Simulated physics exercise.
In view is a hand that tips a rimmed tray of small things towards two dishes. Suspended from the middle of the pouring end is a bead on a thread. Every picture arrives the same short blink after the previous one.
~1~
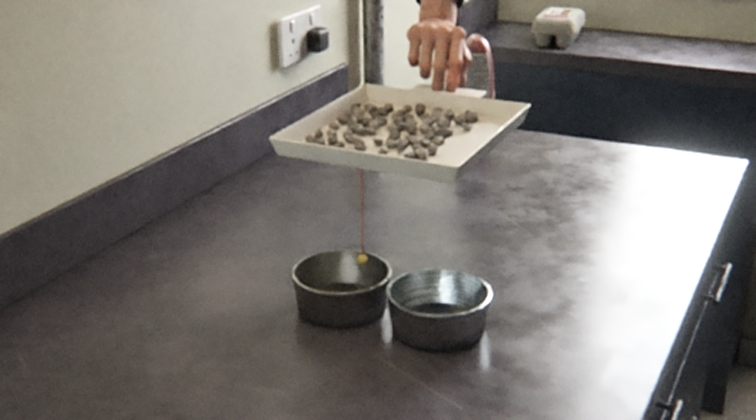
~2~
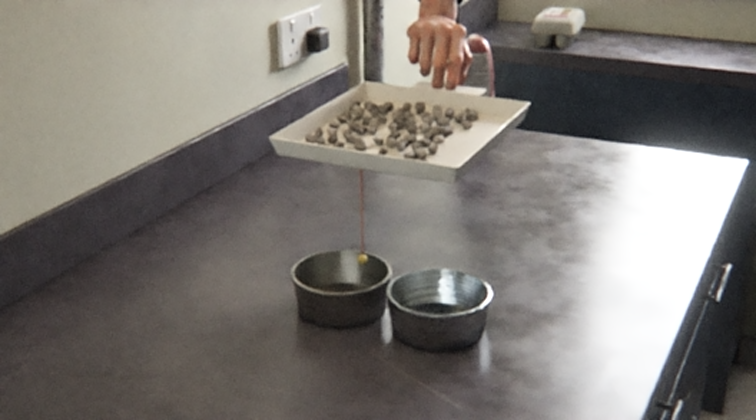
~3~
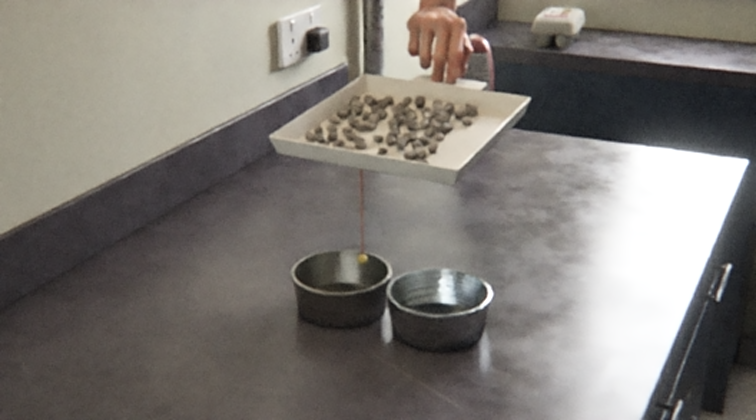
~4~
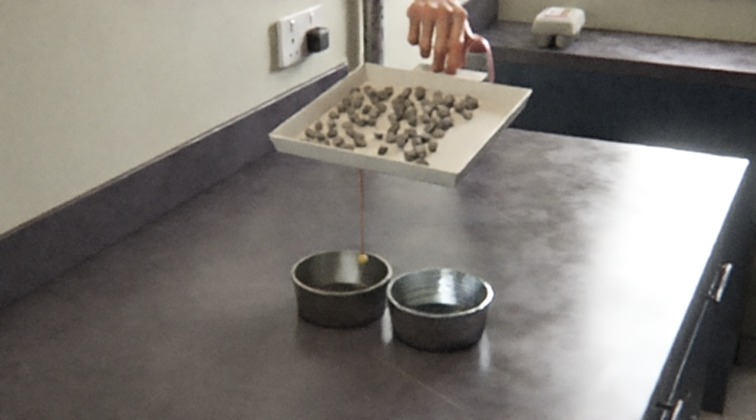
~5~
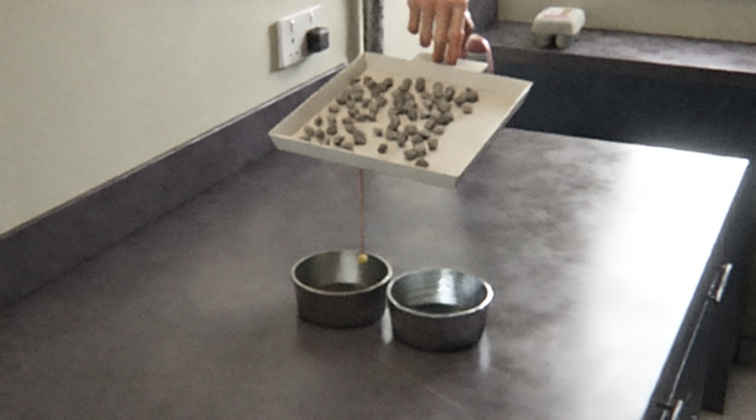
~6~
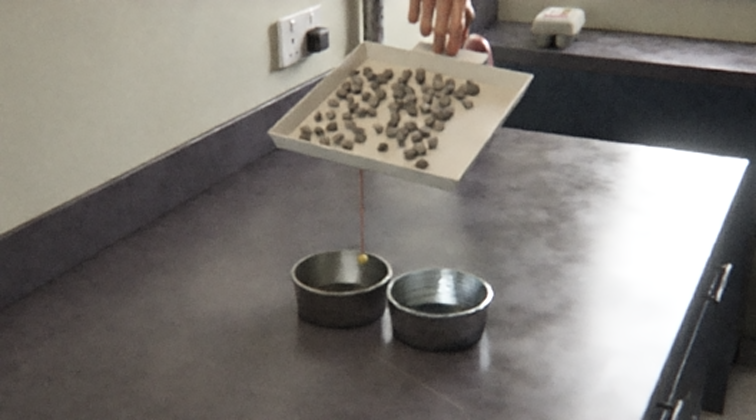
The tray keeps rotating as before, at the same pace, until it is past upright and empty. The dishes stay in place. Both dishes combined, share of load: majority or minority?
Most of it finds a dish.
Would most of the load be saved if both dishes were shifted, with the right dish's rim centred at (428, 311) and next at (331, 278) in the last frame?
Well, it comes to a greater portion at first and a lesser portion after that.
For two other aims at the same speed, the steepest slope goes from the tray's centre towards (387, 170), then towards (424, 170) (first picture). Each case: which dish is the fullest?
I'd say the one to the right first, then the one to the right.
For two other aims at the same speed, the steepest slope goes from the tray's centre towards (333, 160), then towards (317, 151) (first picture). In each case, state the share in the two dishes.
Close to 30 percent first and close to 20 percent second.
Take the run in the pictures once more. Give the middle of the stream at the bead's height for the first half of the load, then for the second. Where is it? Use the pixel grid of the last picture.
Initially about (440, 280); subsequently about (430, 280).
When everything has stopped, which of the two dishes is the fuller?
That is the right-hand dish.
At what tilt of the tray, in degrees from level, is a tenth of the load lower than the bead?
Roughly 70 degrees at that moment.
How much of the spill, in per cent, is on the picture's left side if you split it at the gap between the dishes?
Roughly 80 percent.
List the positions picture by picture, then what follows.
Corners of the pouring end near (277, 137) and (454, 164), level; middle of the load near (393, 128), bits of gravel; left dish near (319, 306); right dish near (418, 329); bead on its thread near (363, 259), in the first picture.
Corners of the pouring end near (277, 136) and (454, 164), level; middle of the load near (393, 127), in the second picture.
Corners of the pouring end near (277, 135) and (454, 166), tipped barely, lowest at the right corner; middle of the load near (393, 123), in the third picture.
Corners of the pouring end near (277, 133) and (454, 169), tipped a little, lowest at the right corner; middle of the load near (393, 118), in the fourth picture.
Corners of the pouring end near (277, 132) and (454, 172), tipped a little, lowest at the right corner; middle of the load near (393, 112), in the fifth picture.
Corners of the pouring end near (276, 130) and (454, 175), tipped a little, lowest at the right corner; middle of the load near (393, 107); left dish near (319, 306); right dish near (418, 329), in the sixth picture.
Shortly afterwards, tray tipped steeply; all but a few on the tray; a little in the air.
Next, tray tipped right over; near half on the tray; near a third in the right dish; a little outside both; a little in the air.
Some moments later, tray tipped past a quarter turn; the bulk in the right dish; only a few in the left dish; near a quarter outside both.
In the end, tray tipped past a quarter turn; the bulk in the right dish; only a few in the left dish; near a quarter outside both.
